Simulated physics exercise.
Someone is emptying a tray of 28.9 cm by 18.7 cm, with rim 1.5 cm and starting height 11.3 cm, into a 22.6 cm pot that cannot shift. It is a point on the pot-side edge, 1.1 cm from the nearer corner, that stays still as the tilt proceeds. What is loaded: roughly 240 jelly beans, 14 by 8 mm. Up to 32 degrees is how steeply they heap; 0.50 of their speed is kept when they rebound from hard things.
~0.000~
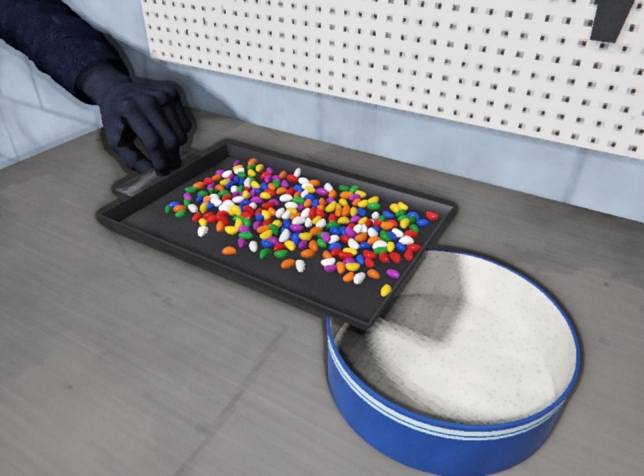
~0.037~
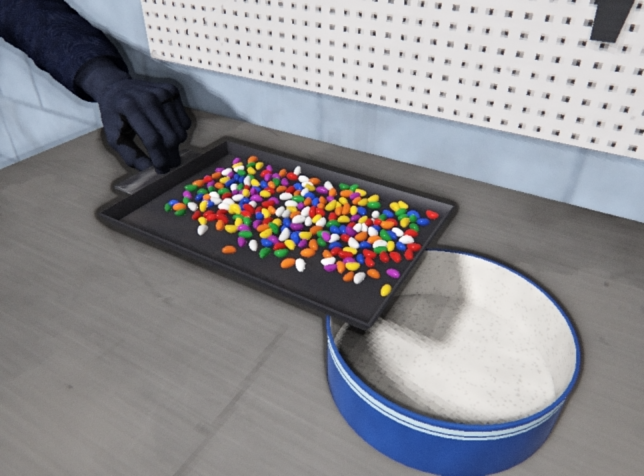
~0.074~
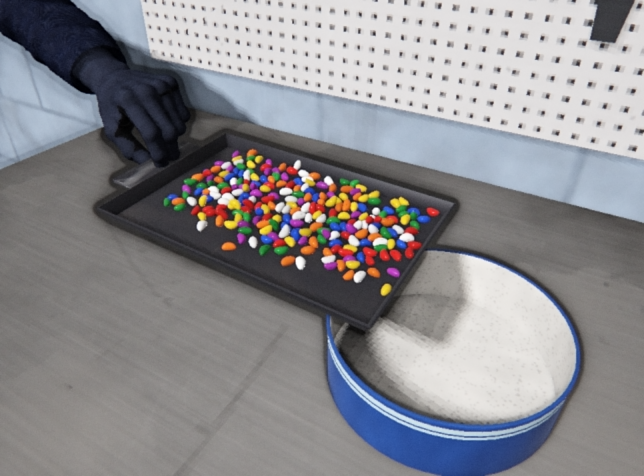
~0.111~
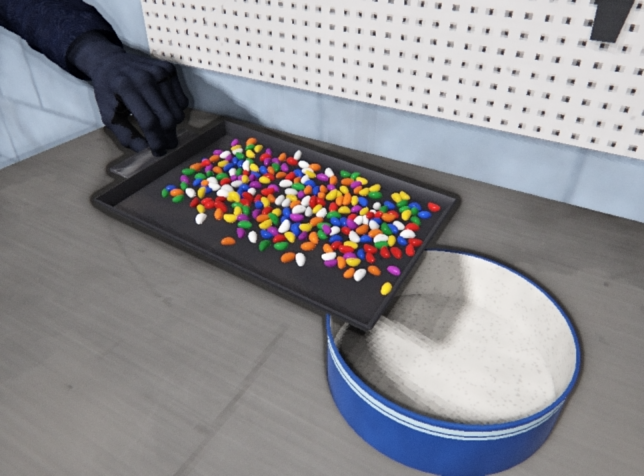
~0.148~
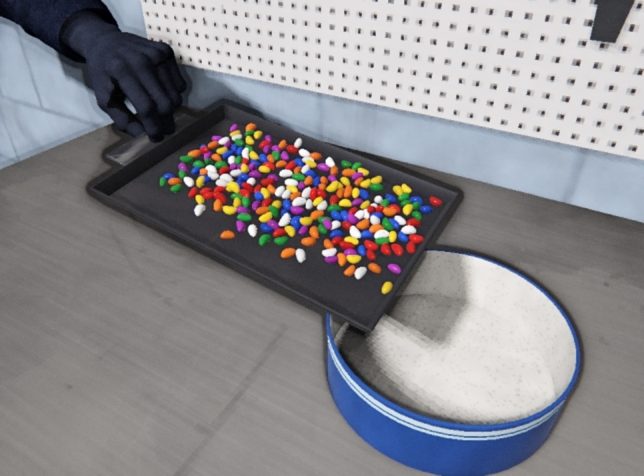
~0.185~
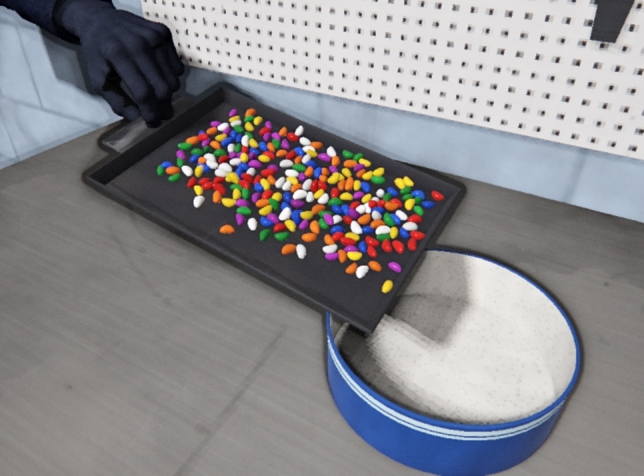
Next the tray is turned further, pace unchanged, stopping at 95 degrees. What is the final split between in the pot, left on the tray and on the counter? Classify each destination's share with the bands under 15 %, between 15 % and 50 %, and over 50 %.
Pot: Between 15 % and 50 %; left on the tray: Under 15 %; counter: Over 50 %.
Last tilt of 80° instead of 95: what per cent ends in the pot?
I'd say close to 30 percent.
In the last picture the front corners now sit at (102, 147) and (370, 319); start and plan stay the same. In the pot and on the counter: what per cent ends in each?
Split: Pot = 95, counter = 5.
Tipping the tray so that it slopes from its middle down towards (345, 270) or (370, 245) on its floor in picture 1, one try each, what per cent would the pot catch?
I'd put it at about 85 per cent for the first tilt and about 95 per cent for the second.
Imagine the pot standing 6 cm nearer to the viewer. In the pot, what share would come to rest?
It would come to roughly 95 percent.
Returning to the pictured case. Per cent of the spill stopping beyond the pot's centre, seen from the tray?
I'd put it close to 80 per cent.
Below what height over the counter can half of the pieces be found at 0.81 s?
About 2 cm.
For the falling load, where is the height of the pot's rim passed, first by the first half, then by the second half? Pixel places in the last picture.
Roughly (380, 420) to begin with, later roughly (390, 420).
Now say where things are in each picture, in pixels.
In the first frame, tray tilt 0 degrees, front corners at (111, 214) and (366, 316); middle of the pieces at (295, 216); pot at (448, 320).
In the second frame, tray tilt 1 degrees, front corners at (110, 212) and (366, 316); middle of the pieces at (295, 215).
In the third frame, tray tilt 2 degrees, front corners at (109, 207) and (366, 317); middle of the pieces at (295, 211).
In the fourth frame, tray tilt 5 degrees, front corners at (106, 198) and (367, 318), lowest corner right front; middle of the pieces at (295, 204).
In the fifth frame, tray tilt 9 degrees, front corners at (103, 187) and (367, 319), lowest corner right front; middle of the pieces at (295, 196).
In the sixth frame, tray tilt 13 degrees, front corners at (99, 176) and (368, 321), lowest corner right front; middle of the pieces at (296, 188); pot at (448, 320). The tray's pace is about 105 degrees a second.
After 0.56 s, tilt 53 degrees; the tray holds 100 %, the pot 0 %.
After 0.81 s, tilt 79 degrees; the tray holds 10 %, the pot 20 %.
After 1.17 s, tilt 95 degrees; the tray holds 0 %, the pot 30 %.
In the end, at 2.0 s, pot 30 %, tray 0 %, counter 70 %.
